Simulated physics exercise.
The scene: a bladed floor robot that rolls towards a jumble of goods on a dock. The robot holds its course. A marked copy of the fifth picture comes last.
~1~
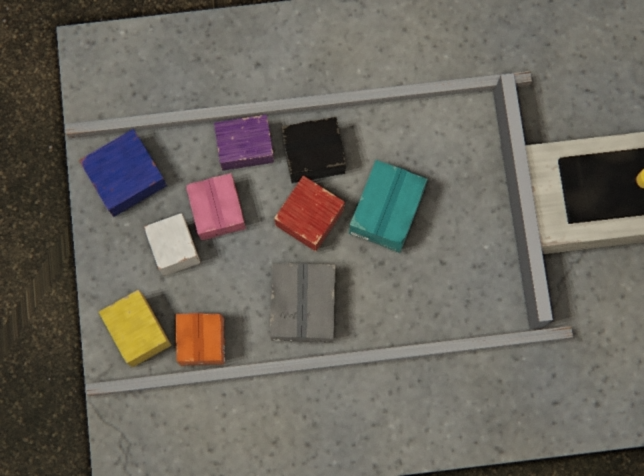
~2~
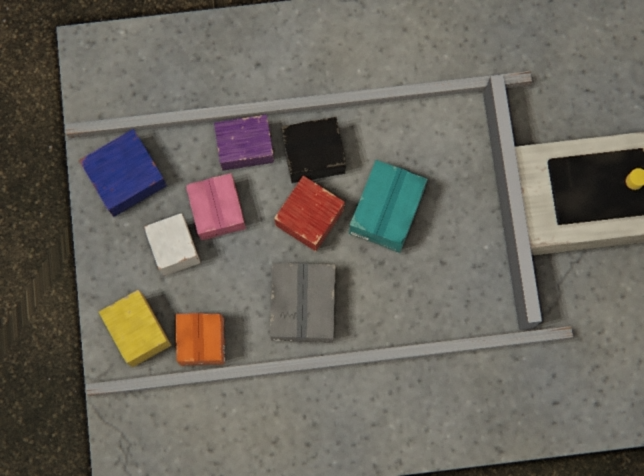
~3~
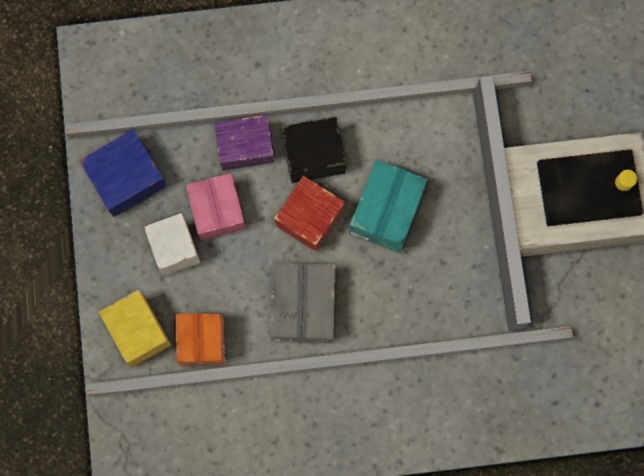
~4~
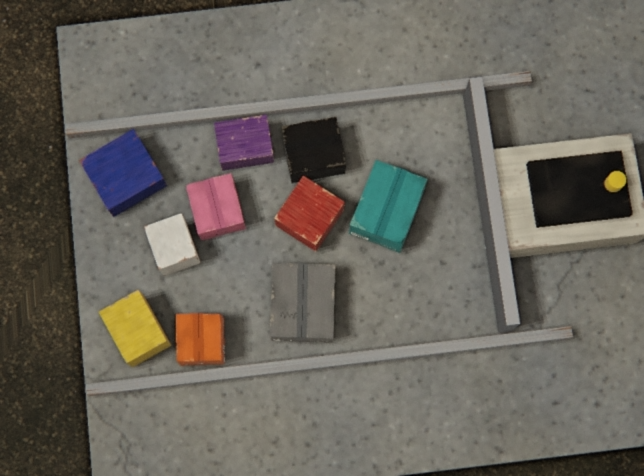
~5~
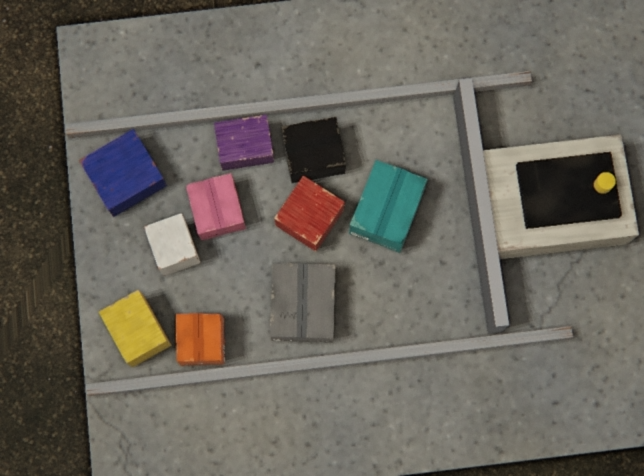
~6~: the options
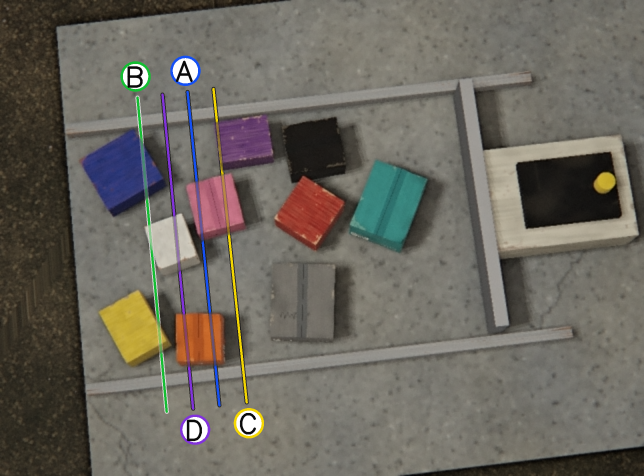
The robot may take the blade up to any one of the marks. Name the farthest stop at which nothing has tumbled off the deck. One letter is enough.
Line C.
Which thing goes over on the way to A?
The blue crate goes over.
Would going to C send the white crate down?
No.
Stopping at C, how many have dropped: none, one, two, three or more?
By then, none.
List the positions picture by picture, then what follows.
Blue crate (123, 173); black parcel (313, 150); turquoise box (388, 207), in the first frame.
Robot (593, 187); red crate (310, 214), in the second frame.
Robot (582, 188); yellow crate (136, 329), in the third frame.
Robot (572, 189); white crate (172, 245), in the fourth frame.
Robot (561, 191); orange box (201, 340); blue crate (123, 173); black parcel (313, 150), in the fifth frame.
On the marked copy, A at (203, 245); B at (152, 251); C at (230, 241); D at (177, 248).
Taking C. A third of the way, robot (471, 201); red crate (293, 218); turquoise box (356, 213).
Two thirds of the way, robot (379, 212); white crate (158, 248); pink box (178, 203).
When it is over, robot (310, 220); blue crate (77, 172); yellow crate (106, 329); nothing has fallen.
As for the rest, A drops the blue crate; B drops the pink box, white crate, orange box, blue crate, red crate, purple crate and yellow crate; D drops the white crate, blue crate and yellow crate.
